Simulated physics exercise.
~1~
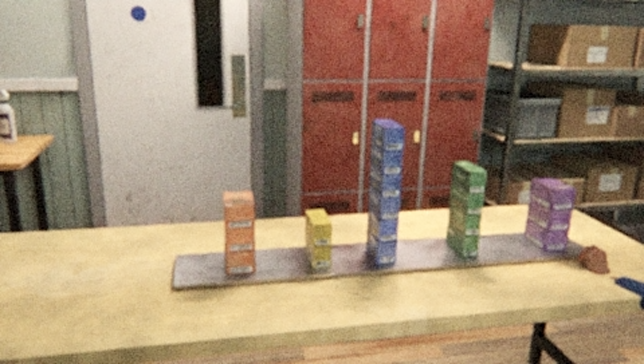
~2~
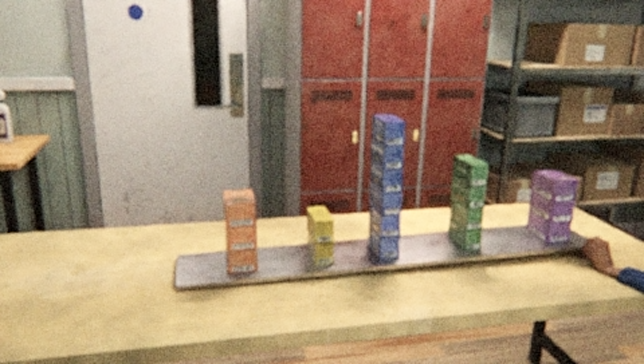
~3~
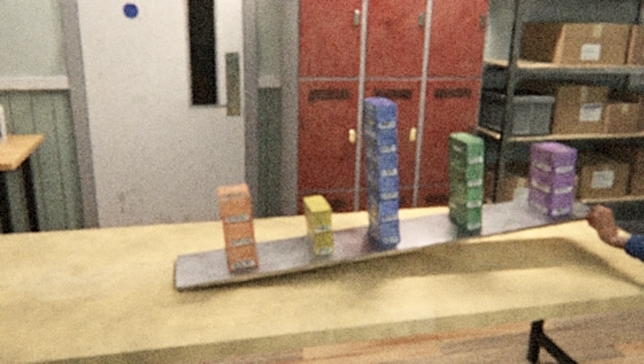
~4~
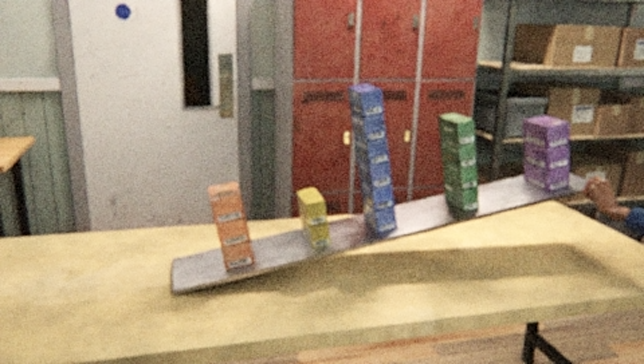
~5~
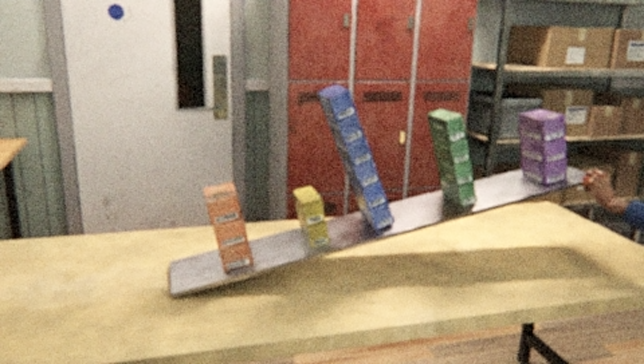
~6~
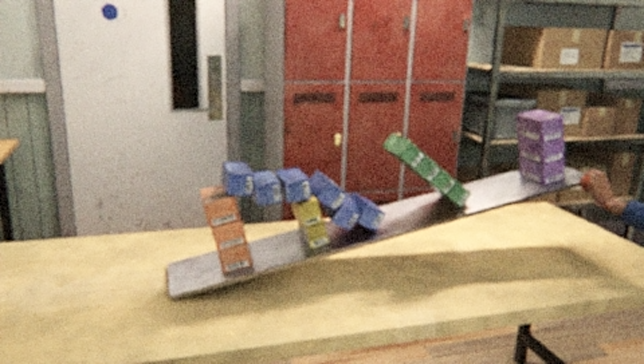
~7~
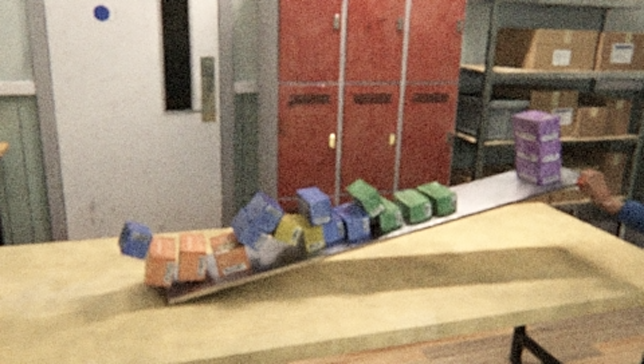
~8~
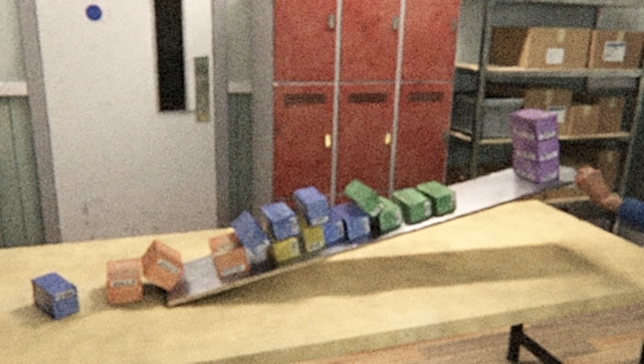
A tall blue column of packets stands mid-board on a pale yellow table, with orange and yellow piles to its left and green and purple to its right, seen from the front in a room with red lockers, a door and shelves. A hand at the right edge slowly lifts that end of the board. The blue column leans left and breaks over the yellow and orange piles, while the green one topples down the slope. The orange pile then collapses, and some packets spill onto the table. The hand holds the board tilted, with only the purple pile upright.
